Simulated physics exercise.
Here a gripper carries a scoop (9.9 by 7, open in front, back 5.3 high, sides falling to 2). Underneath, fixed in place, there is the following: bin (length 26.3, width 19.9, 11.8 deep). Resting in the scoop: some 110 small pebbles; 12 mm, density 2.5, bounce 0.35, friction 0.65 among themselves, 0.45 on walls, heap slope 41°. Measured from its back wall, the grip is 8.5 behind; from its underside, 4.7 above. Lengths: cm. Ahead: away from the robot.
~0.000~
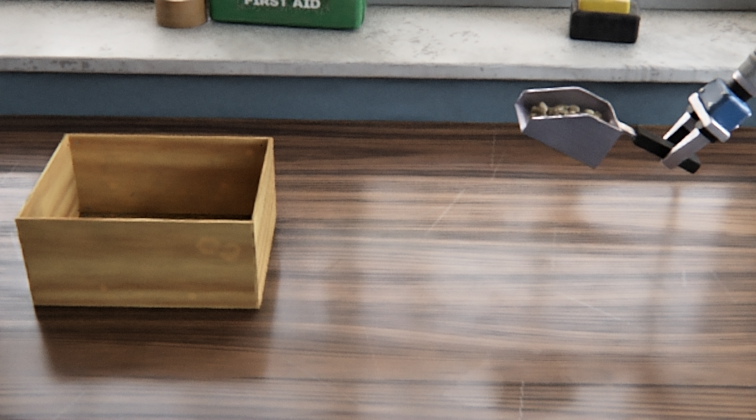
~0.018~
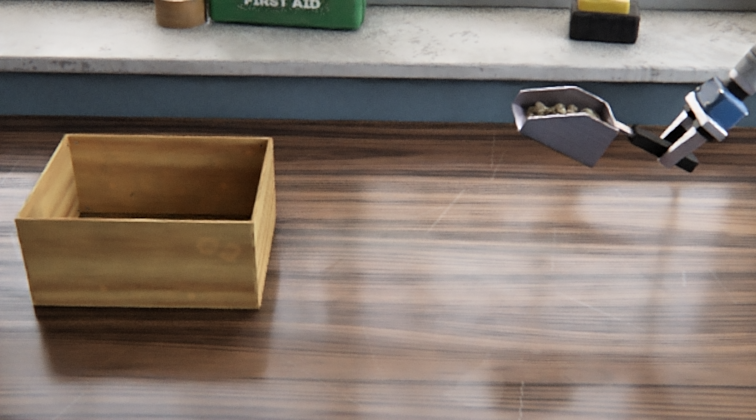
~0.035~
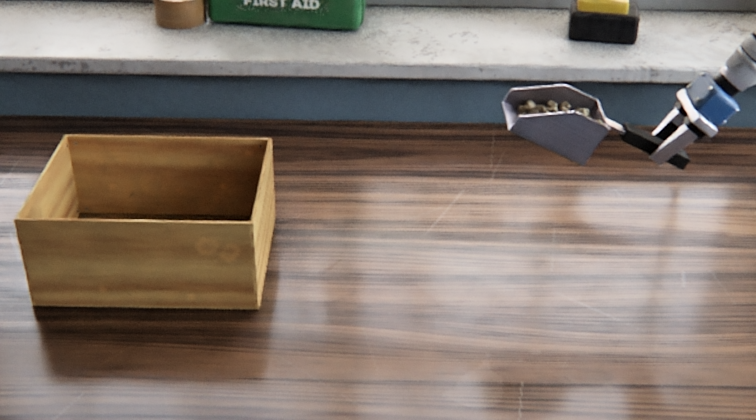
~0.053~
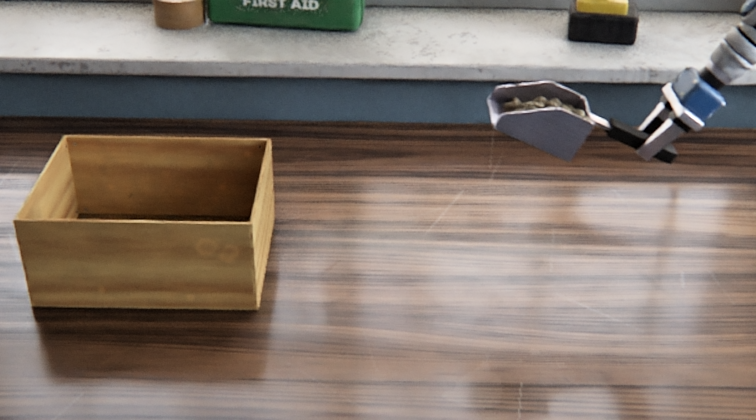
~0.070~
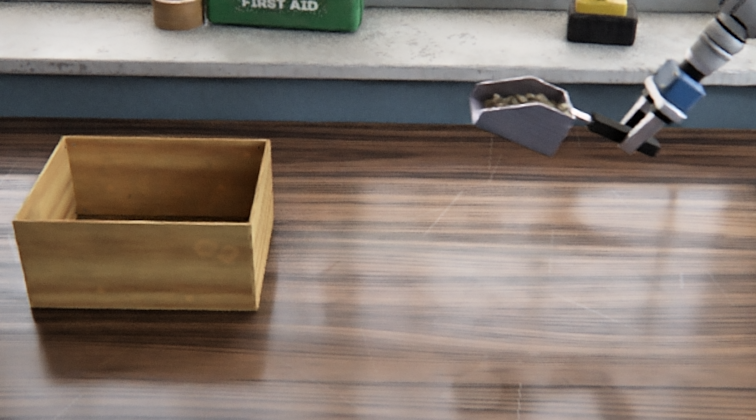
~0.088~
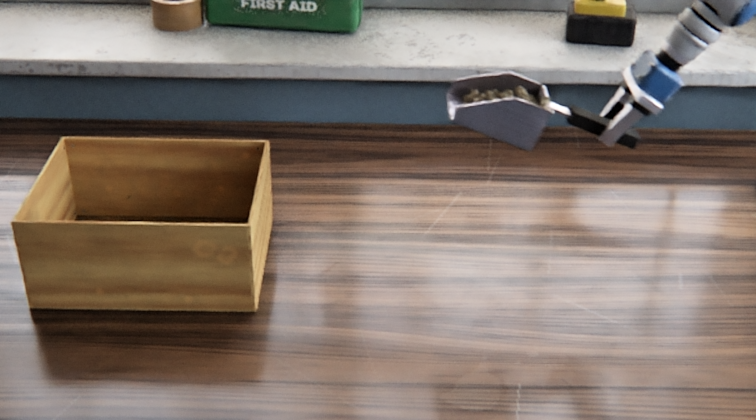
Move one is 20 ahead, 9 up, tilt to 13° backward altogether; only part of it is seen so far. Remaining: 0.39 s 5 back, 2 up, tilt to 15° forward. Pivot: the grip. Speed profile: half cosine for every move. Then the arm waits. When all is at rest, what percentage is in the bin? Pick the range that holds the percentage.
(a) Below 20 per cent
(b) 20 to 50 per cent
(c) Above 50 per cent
(c) Above 50 per cent.
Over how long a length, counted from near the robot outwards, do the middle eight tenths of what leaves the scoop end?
It covers roughly 32 centimetres.
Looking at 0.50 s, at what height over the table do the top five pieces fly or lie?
They're roughly 16 centimetres up.
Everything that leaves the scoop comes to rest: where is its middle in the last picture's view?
Estimated centre at around (167, 255).
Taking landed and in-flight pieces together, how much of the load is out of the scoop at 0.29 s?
Roughly 75 percent is out.
By 0.29 s, tilted 10° backward, highest piece 28 above the table; 26 on the scoop, 88 in flight or on a rim.
By 0.50 s, tilted 10° forward, highest piece 20 above the table; 74 in the bin, 20 on the table or floor, 1 on the scoop, 19 in flight or on a rim.
By 0.80 s, tilted 15° forward, highest piece 19 above the table; 74 in the bin, 39 on the table or floor, 1 on the scoop.
By 1.85 s, tilted 15° forward, highest piece 19 above the table; 74 in the bin, 39 on the table or floor, 1 on the scoop.
Final count, 74 in the bin, 39 on the table or floor, 1 on the scoop. That is 65 % in the bin.
